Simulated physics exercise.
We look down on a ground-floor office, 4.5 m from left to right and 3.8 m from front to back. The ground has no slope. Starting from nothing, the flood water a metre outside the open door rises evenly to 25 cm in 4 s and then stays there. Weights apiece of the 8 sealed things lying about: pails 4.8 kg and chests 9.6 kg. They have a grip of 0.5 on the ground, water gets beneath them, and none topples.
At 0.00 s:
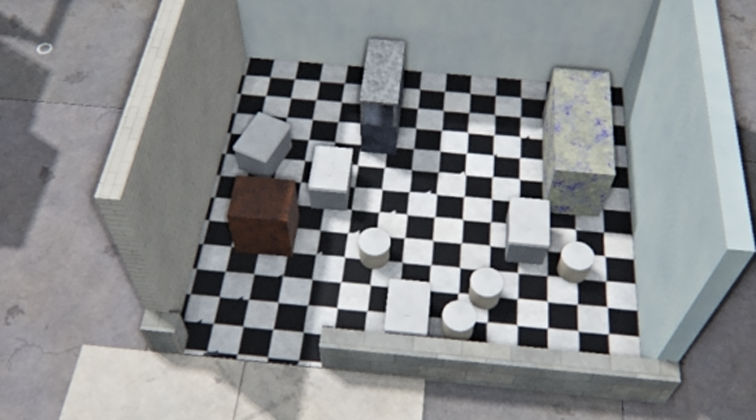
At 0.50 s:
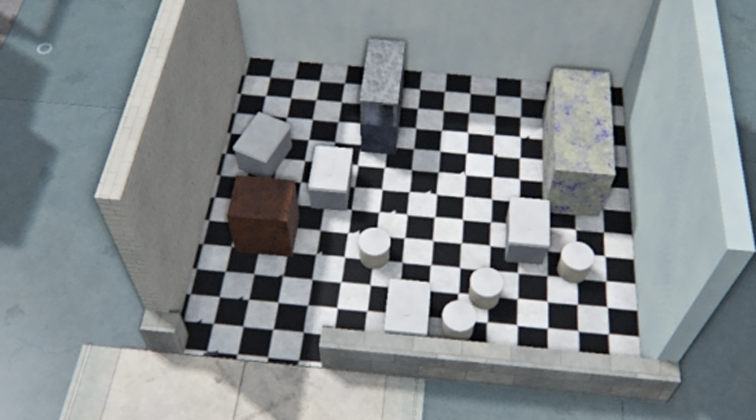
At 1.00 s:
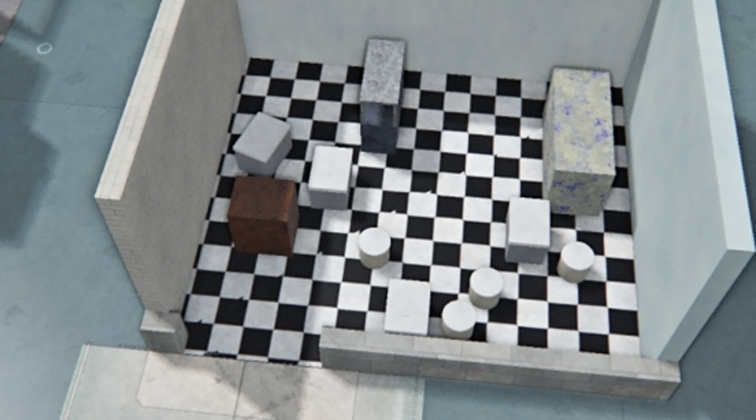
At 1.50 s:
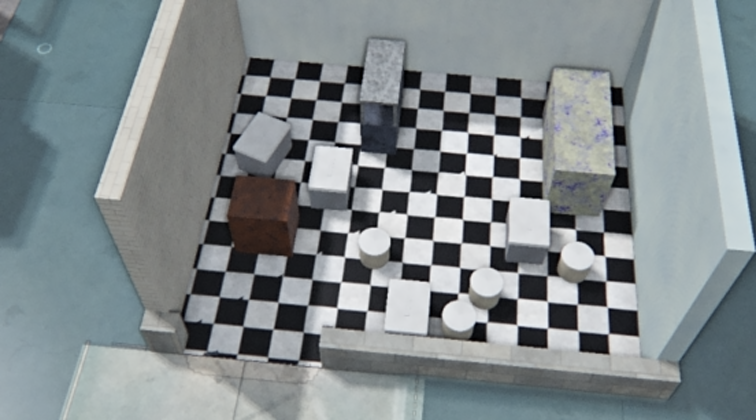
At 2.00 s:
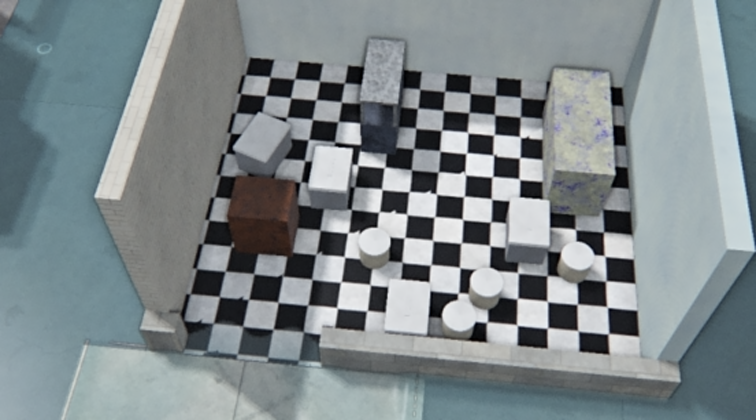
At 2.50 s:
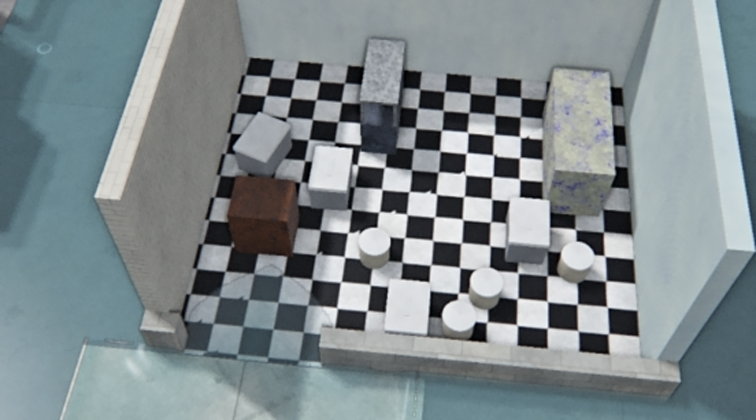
In a walled room with a checkered floor, blocks and short white cylinders stay still while the paving outside turns blue-grey under water, which then passes through the front gap and spreads thinly over the nearby tiles.
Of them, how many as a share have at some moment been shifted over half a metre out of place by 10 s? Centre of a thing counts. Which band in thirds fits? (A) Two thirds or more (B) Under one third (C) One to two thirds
(C) One to two thirds.
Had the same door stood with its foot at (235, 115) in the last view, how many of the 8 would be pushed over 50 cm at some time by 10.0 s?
You'd get 7 in that case.
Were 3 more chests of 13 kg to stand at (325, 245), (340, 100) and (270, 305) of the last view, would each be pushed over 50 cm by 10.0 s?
In order: Farther; not as far; farther.
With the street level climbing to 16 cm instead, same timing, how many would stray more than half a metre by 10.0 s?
Result: 2.
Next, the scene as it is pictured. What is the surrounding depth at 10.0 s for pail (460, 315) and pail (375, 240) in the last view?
Roughly 3 and 12 cm.
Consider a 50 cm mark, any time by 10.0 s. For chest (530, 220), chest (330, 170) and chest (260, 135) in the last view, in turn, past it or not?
Result, in order: Exceeded / exceeded / exceeded.
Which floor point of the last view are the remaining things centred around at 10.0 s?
Around (468, 260).
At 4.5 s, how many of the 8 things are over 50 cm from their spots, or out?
By my tally, 0.
After 3.5 s 0 of 8 are over 50 cm from their spots; 0 afloat.
After 4.5 s 0 of 8 are over 50 cm from their spots; 0 afloat.
After 7.0 s 3 of 8 are over 50 cm from their spots; 3 afloat.
After 10.0 s 5 of 8 are over 50 cm from their spots, and 5 have been at some point; 5 afloat.
